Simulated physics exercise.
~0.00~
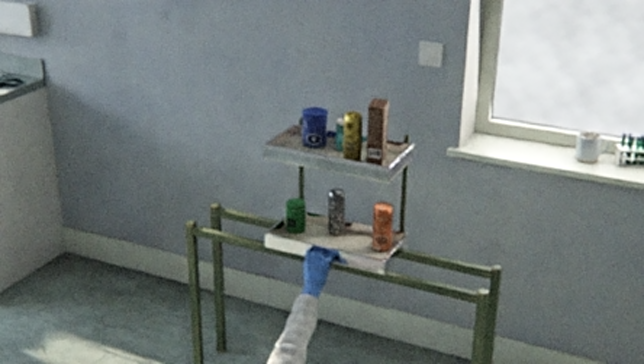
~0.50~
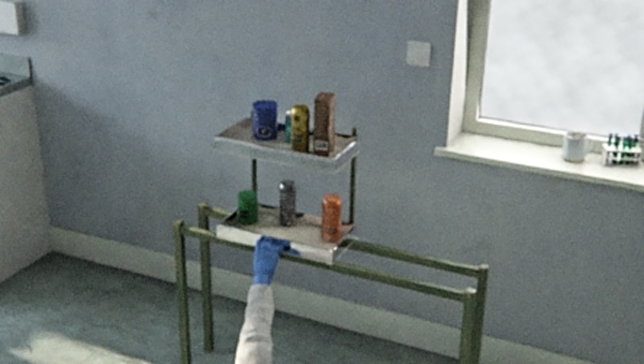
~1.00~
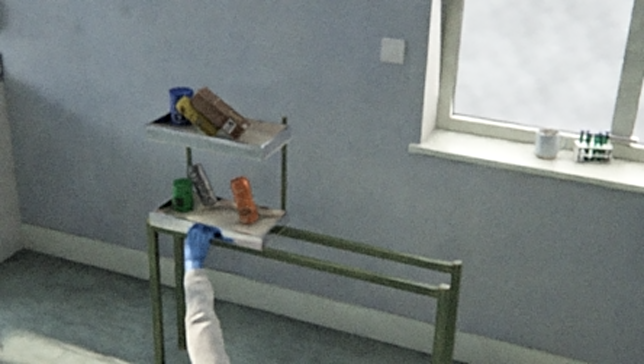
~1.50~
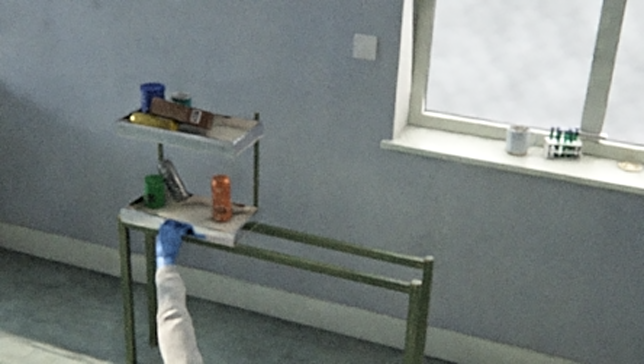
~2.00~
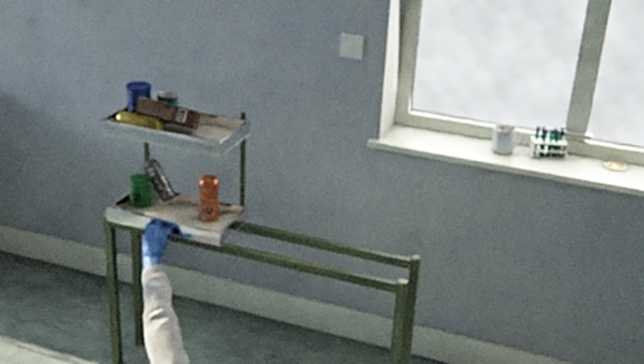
A two-level tray on a green metal frame stands against a grey-blue wall, seen from slightly above, with a bright window to the right. Its upper shelf holds a blue tin, a small turquoise tin, a yellow can and a tall brown carton; a green jar, a grey can and an orange can stand below. A blue-gloved hand grips the front edge and slides the tray left along the rails. At the left end, the carton and several cans tip leftward. The yellow can and carton topple flat, the orange can rocks back upright, and the grey can stays leaning.
